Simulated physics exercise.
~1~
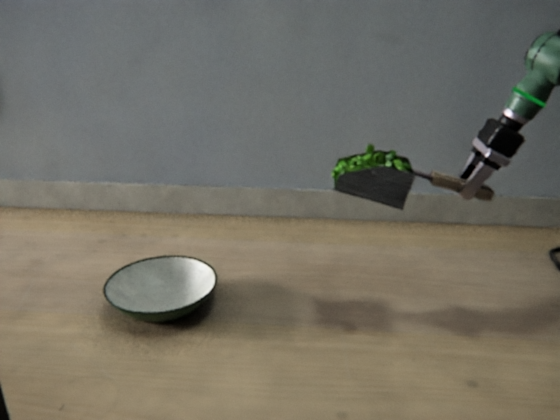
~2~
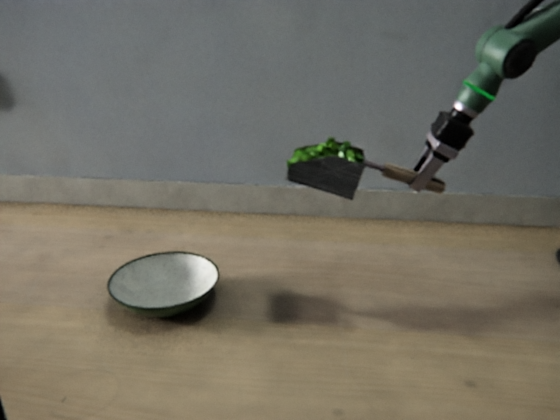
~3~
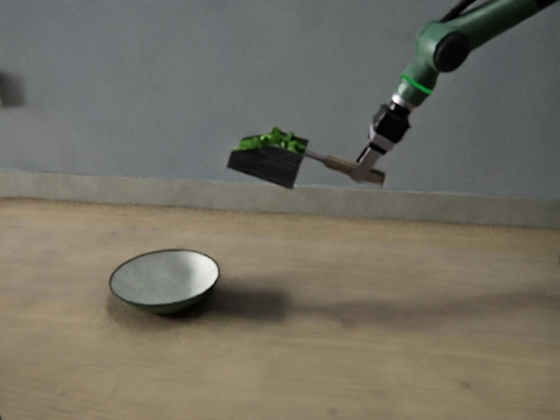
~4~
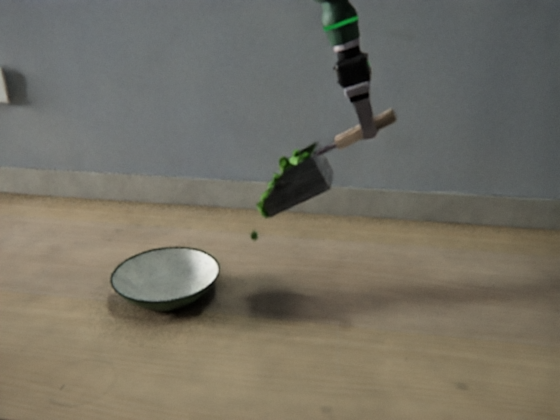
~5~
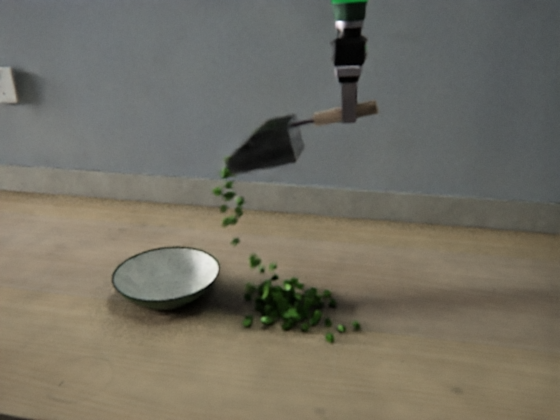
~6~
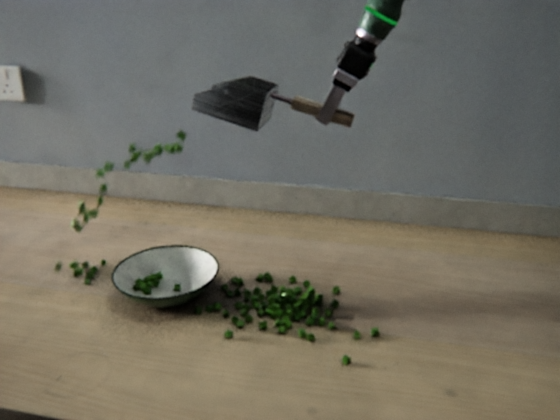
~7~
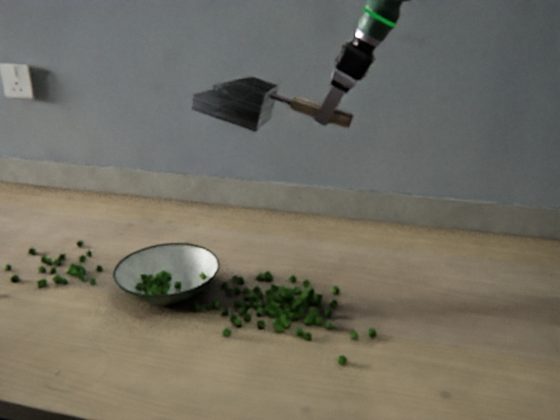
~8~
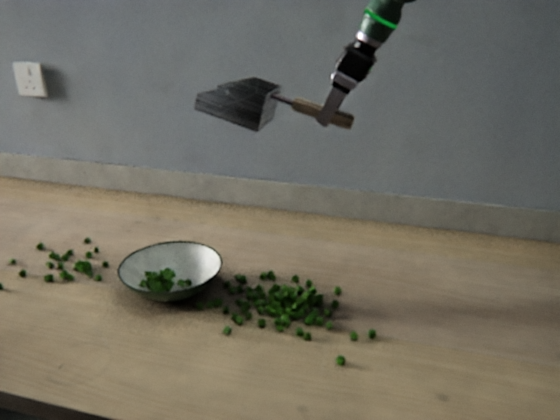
On a wooden table top against a grey wall, a green robot arm holds a dark scoop heaped with small green vegetable pieces, to the right of a shallow, pale bowl. The arm carries the scoop left toward the bowl, then swings it back slightly and tips it forward, so pieces begin to slide off. Most drop short, forming a pile right of the bowl. As the scoop moves left and up and tilts back, more fly off in an arc, some landing in the bowl and others beyond it. The scoop stops, with most pieces scattered on the table and a few in the bowl.
